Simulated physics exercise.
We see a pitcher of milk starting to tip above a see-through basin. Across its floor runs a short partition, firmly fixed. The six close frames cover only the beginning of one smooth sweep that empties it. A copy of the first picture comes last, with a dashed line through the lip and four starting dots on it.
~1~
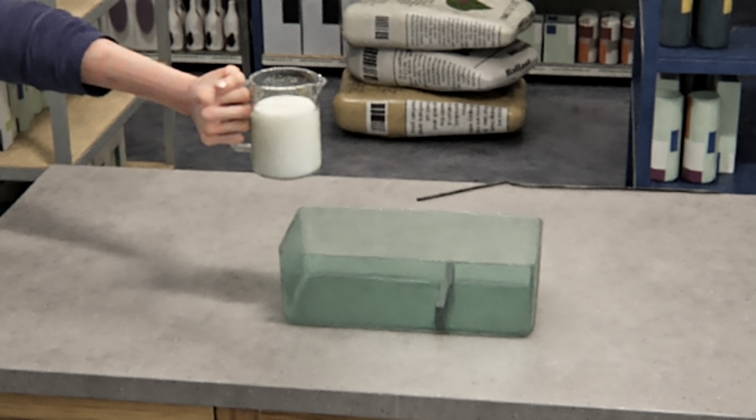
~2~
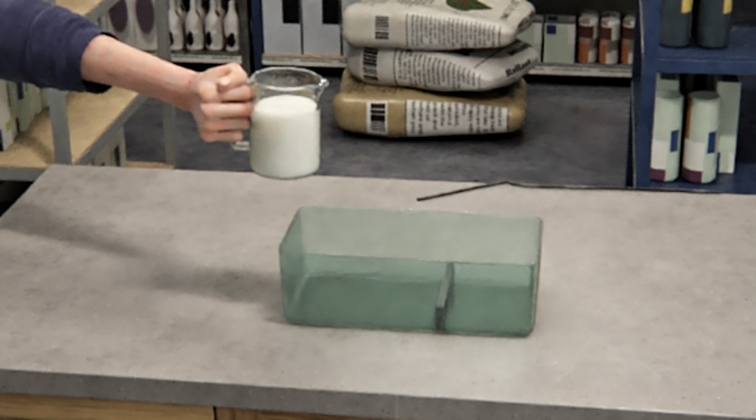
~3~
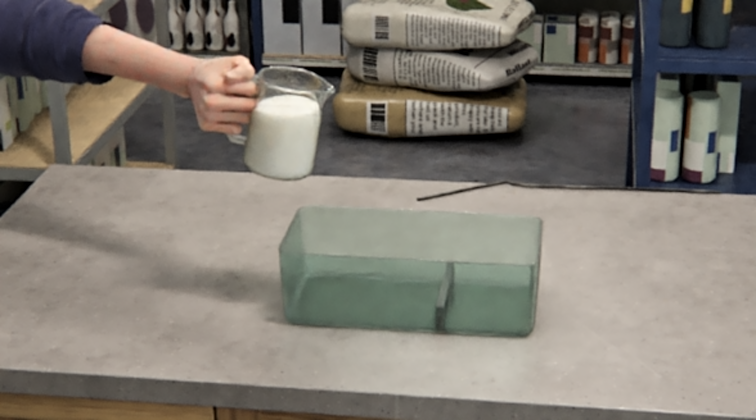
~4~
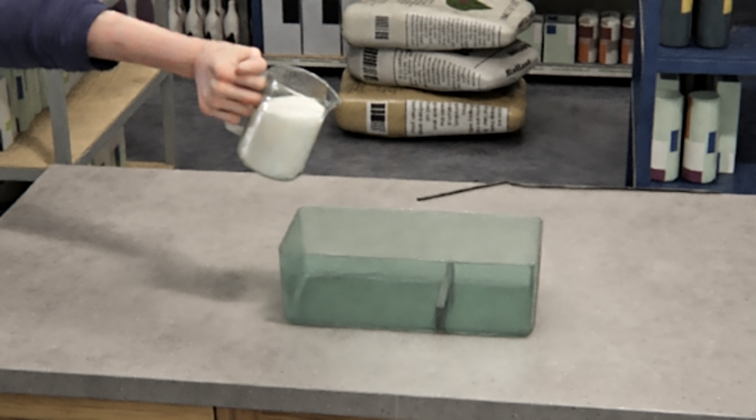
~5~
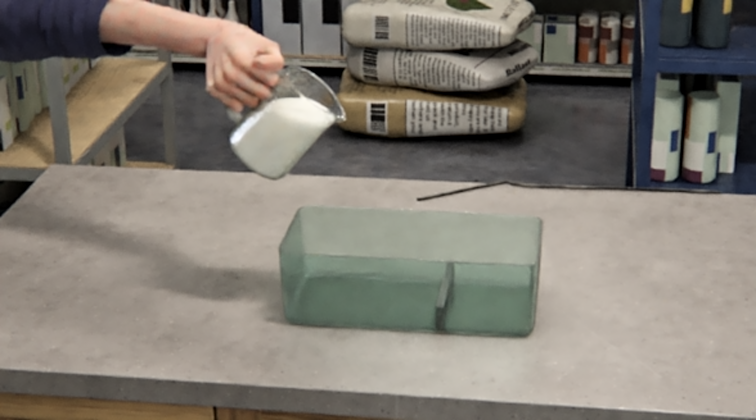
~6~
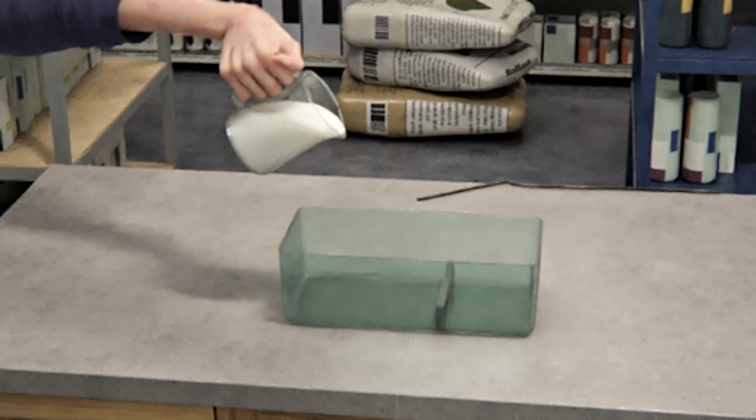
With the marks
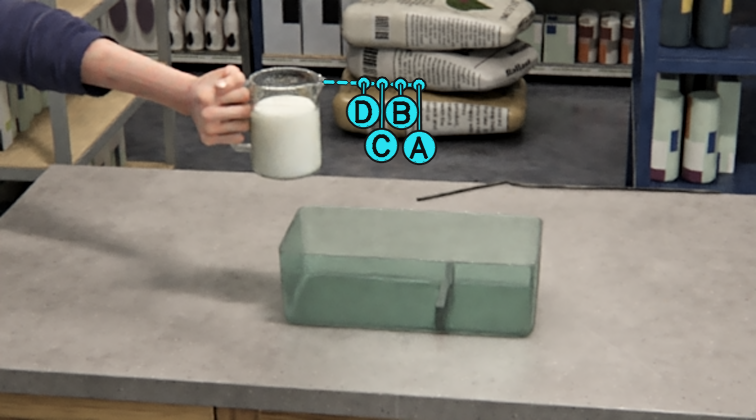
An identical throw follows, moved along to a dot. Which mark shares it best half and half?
C.
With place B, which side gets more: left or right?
More ends on the right.
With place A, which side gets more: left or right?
More ends on the right.
In cyan, A at (418, 85); B at (400, 84); C at (382, 83); D at (363, 83).
If A is chosen, about 8 % ends left of the wall and 85 % right of it; 6 % is lost outside.
If B is chosen, about 13 % ends left of the wall and 84 % right of it; 4 % is lost outside.
If C is chosen, about 53 % ends left of the wall and 44 % right of it.
If D is chosen, about 82 % ends left of the wall and 11 % right of it; 7 % is lost outside.
